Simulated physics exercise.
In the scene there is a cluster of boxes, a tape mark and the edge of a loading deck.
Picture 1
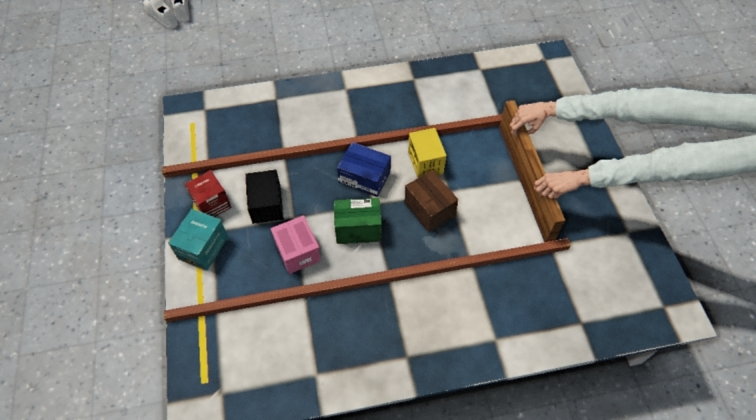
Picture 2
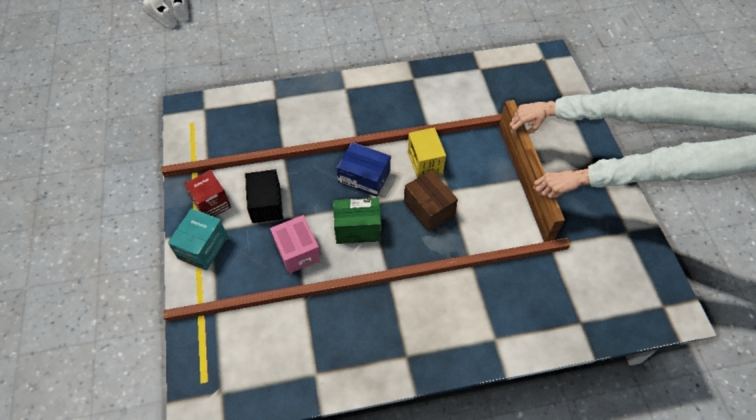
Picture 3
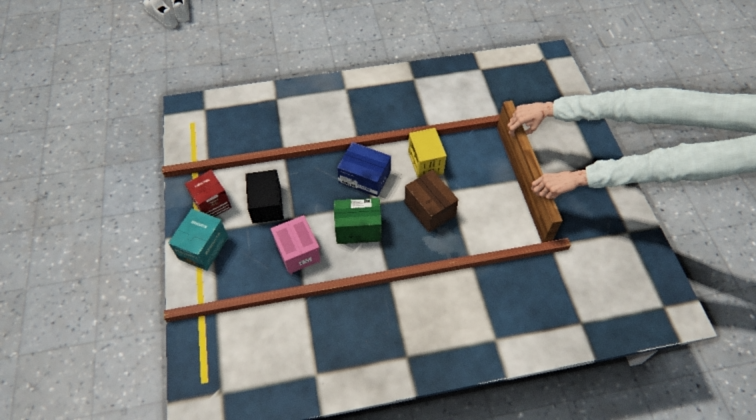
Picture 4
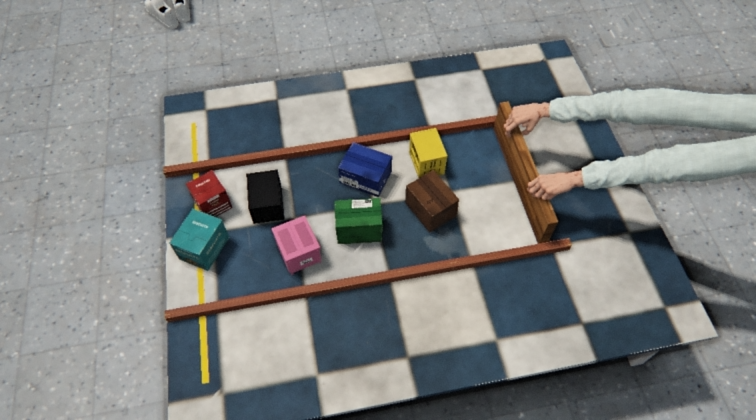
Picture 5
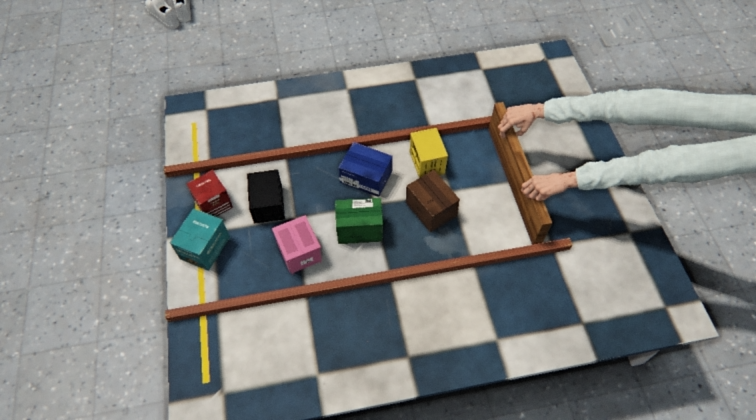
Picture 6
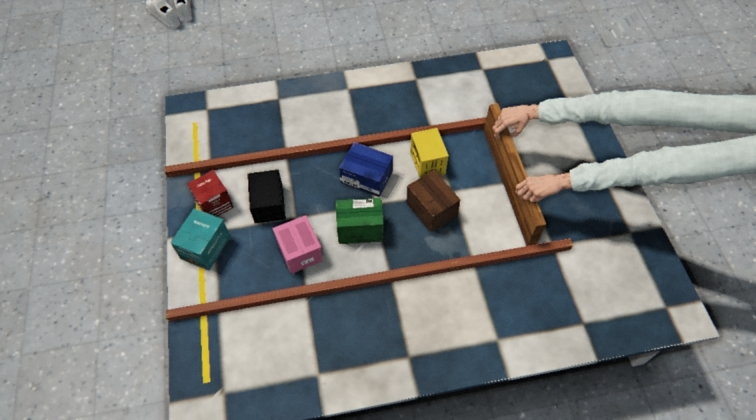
Two hands in pale sleeves reach in from the right and slide a wooden plank slightly left between two reddish-brown rails on a blue-and-white checkered table, seen from a fixed high angle. Turquoise and red boxes sit by a yellow tape line at left, with black, pink, blue, green, brown and yellow ones spread rightward. The boxes stay practically still, with open space between them and the plank.
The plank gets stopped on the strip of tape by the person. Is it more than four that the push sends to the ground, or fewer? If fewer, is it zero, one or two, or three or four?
In the end, the drop-off count sits at five or above.
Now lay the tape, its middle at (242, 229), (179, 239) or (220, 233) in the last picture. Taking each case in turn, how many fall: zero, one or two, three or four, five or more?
Going through the places as listed, I'd say three or four, then more than four, then at least five.
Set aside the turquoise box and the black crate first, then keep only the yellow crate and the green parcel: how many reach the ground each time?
That gives 4 for the first pair taken away and 3 for the second.
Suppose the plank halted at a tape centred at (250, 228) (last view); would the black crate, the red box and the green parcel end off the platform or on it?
Here's how it goes: The black crate ends up down, the red box ends up down, and the green parcel is still up there.
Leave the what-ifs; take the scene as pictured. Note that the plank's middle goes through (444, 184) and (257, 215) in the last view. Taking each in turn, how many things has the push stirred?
One spot: 2. Other spot: 8.
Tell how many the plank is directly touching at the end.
At rest, 2 are in contact.
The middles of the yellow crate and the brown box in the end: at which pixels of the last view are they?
Reading them off: First (181, 192); then (179, 238).
Soon after, none off yet; turquoise box at rest near (201, 240); red box at rest near (211, 196); black crate at rest near (267, 196).
Then, none off yet; turquoise box moved a little near (186, 242); red box moved about its own width near (180, 193); black crate moved about its own width near (210, 204).
By the end, the number that fall off is five or more; fallen, blue parcel, green parcel, pink tote, black crate, red box and turquoise box.
